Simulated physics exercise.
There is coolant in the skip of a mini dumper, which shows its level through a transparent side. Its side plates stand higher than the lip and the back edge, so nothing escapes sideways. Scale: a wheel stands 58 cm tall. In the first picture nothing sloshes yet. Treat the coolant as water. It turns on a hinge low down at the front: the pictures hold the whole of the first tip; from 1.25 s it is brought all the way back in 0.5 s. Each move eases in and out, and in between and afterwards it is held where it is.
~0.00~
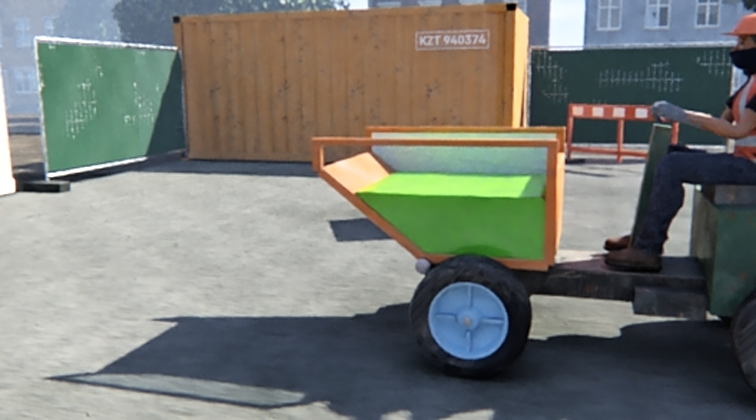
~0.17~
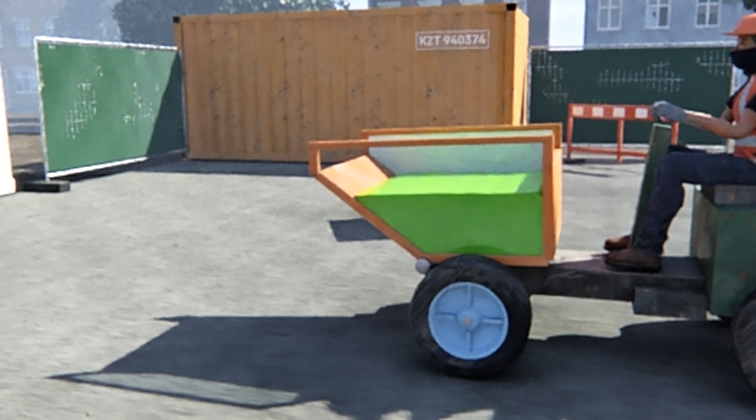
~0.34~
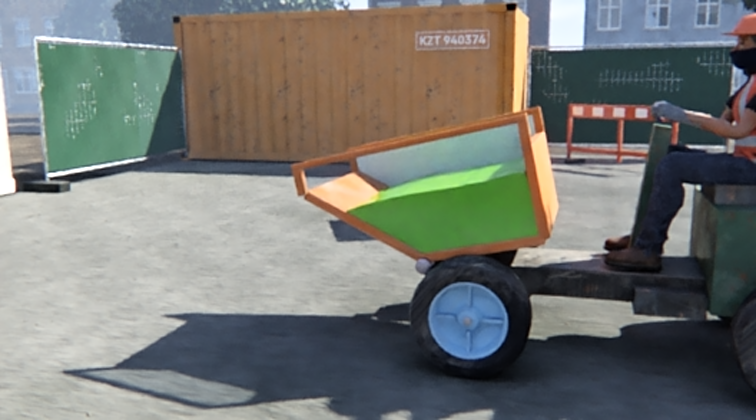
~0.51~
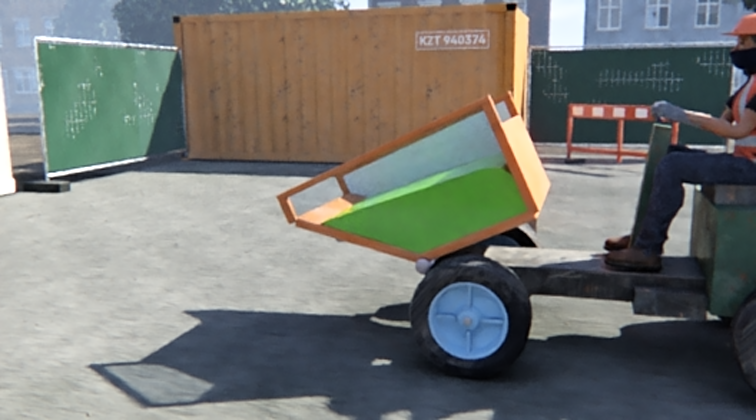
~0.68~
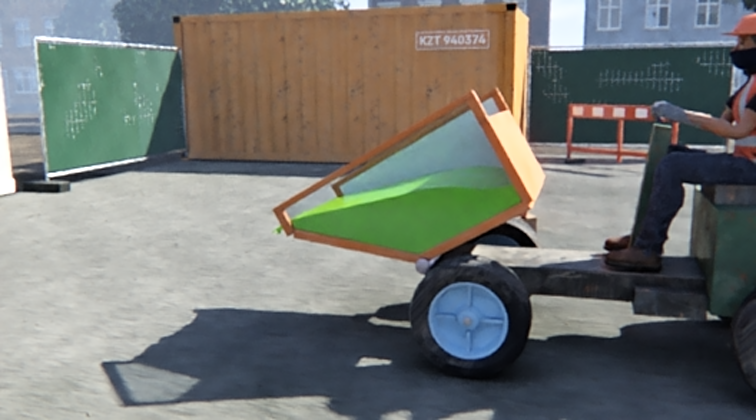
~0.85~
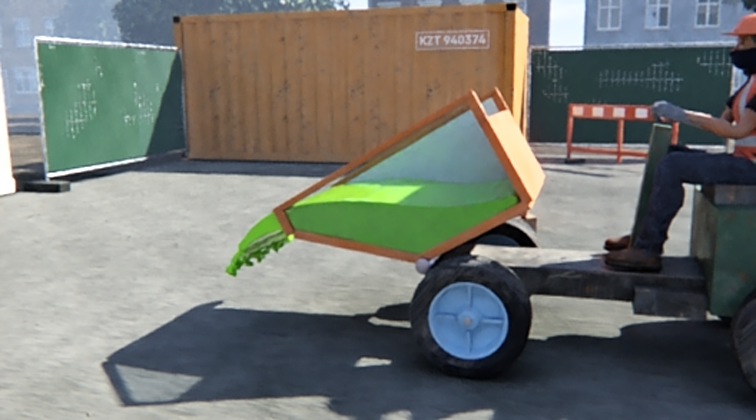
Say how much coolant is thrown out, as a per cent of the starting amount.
Roughly 73 per cent of the coolant is lost.
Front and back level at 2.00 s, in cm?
Front 8 cm, back 18 cm.
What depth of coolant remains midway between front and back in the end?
About 6 cm.
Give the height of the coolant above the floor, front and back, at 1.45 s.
About 16 cm in front and 0 cm behind.
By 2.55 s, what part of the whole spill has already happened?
Some 100 per cent by then.
By 1.45 s the skip is at 21° forwards, the surface stands 0 cm at the back and 15 cm at the front; 60 per cent is out, over the front.
By 2.00 s the surface stands 18 cm at the back and 8 cm at the front; 69 per cent is out, over the front.
By 2.55 s the surface stands 24 cm at the back and 2 cm at the front; 69 per cent is out, over the front.
By 4.64 s 73 per cent is out, over the front, 145 of 199 litres.
